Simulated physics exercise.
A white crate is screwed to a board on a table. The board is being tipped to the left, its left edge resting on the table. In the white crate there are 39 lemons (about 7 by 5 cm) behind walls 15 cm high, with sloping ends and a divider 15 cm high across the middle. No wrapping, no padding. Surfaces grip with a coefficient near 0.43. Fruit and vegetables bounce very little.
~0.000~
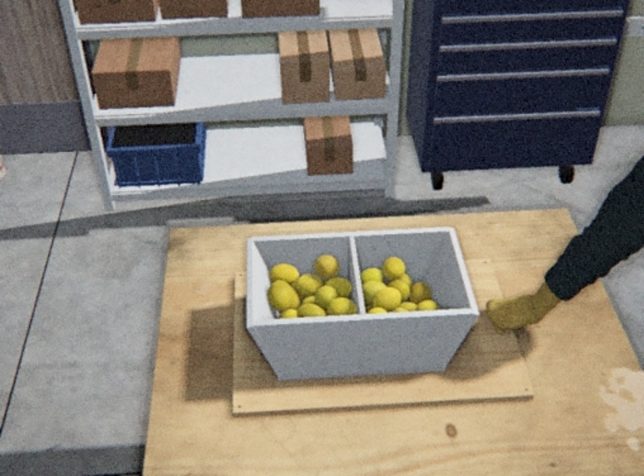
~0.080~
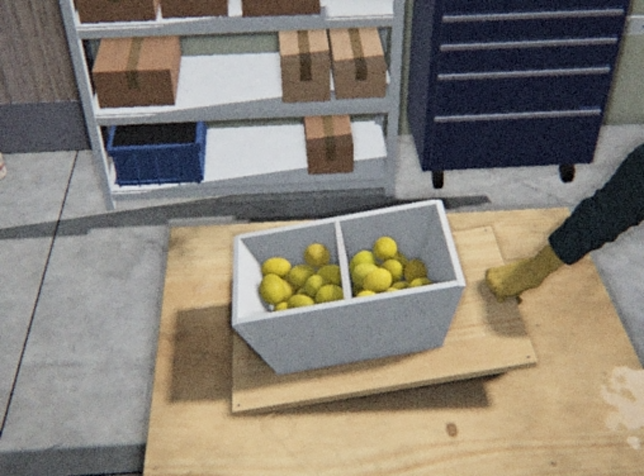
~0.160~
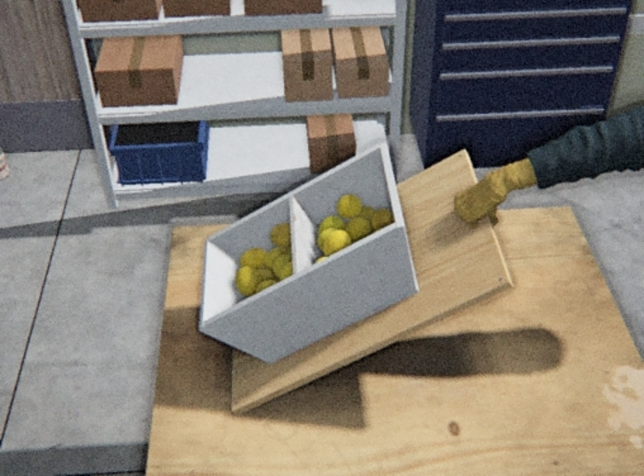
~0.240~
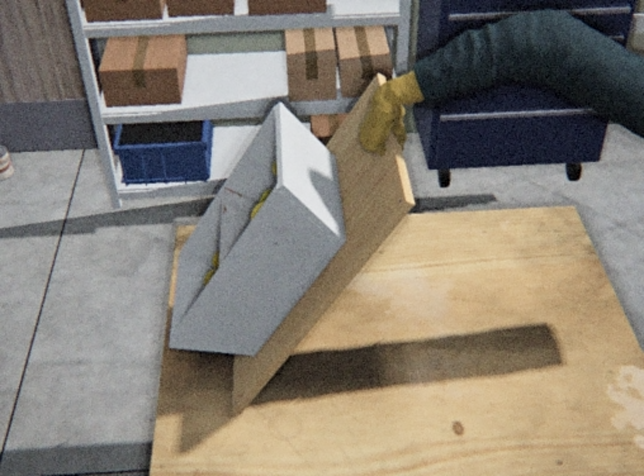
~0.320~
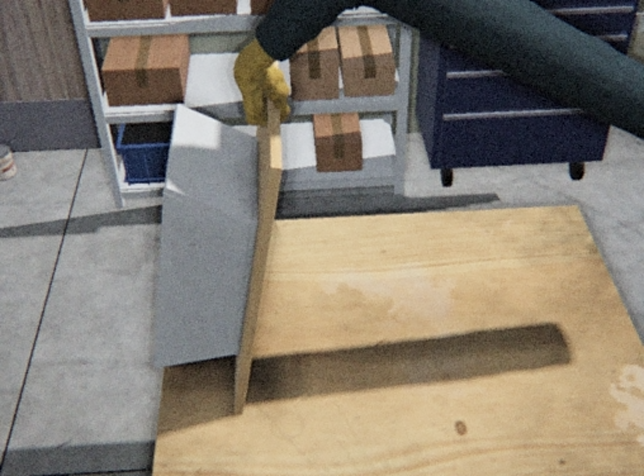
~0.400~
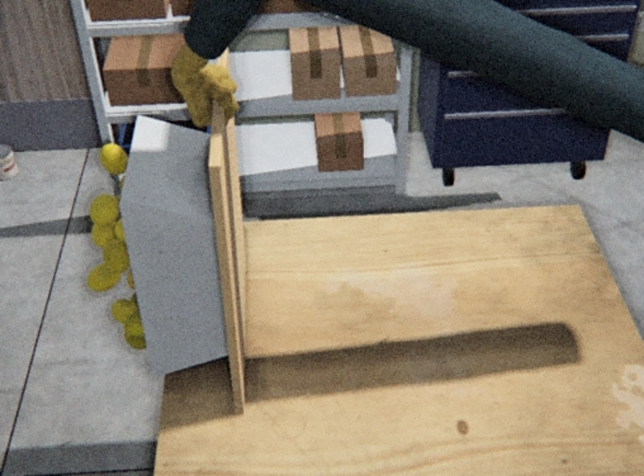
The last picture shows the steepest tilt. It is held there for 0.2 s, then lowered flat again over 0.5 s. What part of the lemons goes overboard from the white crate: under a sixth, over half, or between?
It sheds upwards of half of them.
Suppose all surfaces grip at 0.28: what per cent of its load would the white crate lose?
In that case white crate 100 per cent.
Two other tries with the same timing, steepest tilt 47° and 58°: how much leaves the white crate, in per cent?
First 0, then 10 per cent.
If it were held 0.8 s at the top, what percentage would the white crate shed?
In that case white crate 100 per cent.
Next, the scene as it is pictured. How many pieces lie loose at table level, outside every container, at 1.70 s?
About 0.
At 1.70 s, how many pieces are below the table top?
Some 40 pieces.
After 0.61 s, tilt 89°; the white crate is down by 37 of 39.
After 0.87 s, tilt 39°; the white crate is down by 39 of 39.
After 1.23 s, tilt 0°; the white crate is down by 39 of 39.
When it is over (at 1.70 s), the white crate is down by 39 of 39. Asked share, 39 of 39, 100 per cent.
